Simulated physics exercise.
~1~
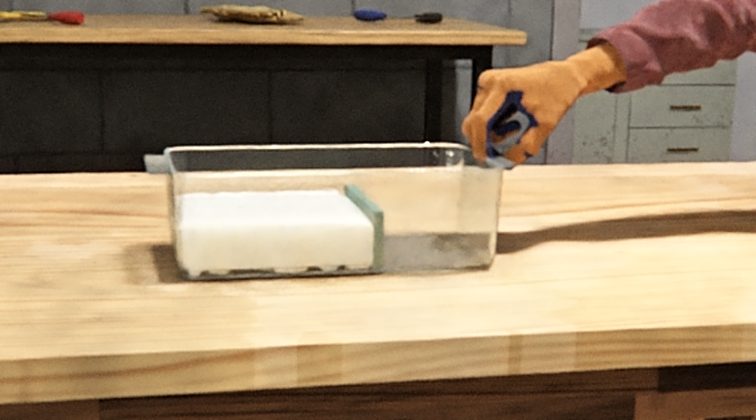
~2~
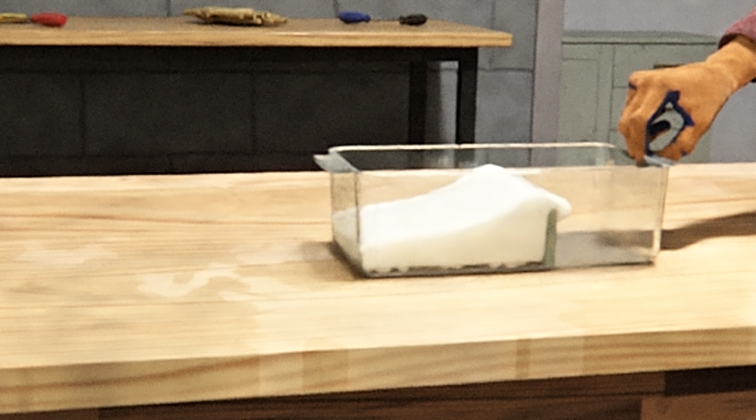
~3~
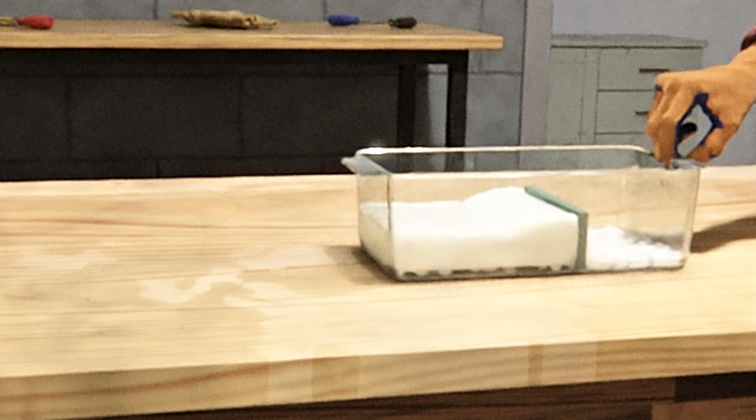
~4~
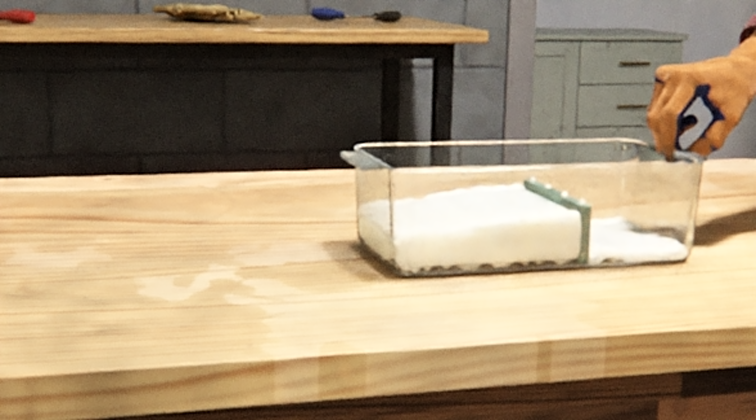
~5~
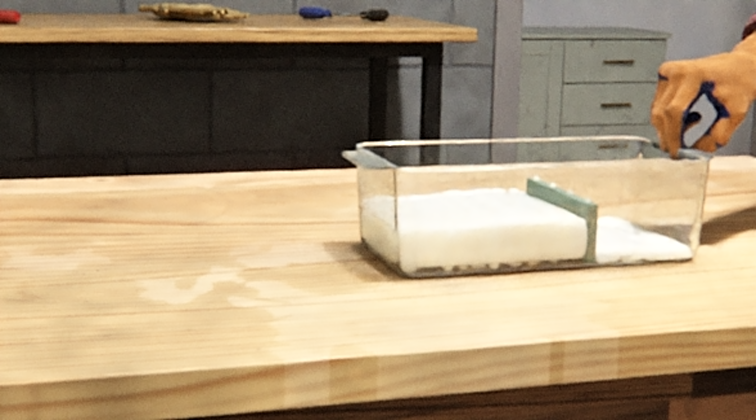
On a pale wooden workbench, with another bench and grey drawers behind, a clear glass box holds white milk to the left of a greenish divider, while its right part looks empty. A hand gripping a blue handle at the box's right end draws it rightwards along the bench. As it moves, the milk heaps up against the divider and bulges over its top. Some spills into the right part, landing in a white, broken layer. The box comes to rest and the milk flattens, leaving most on the left and a shallow pool on the right, with the hand still holding on.
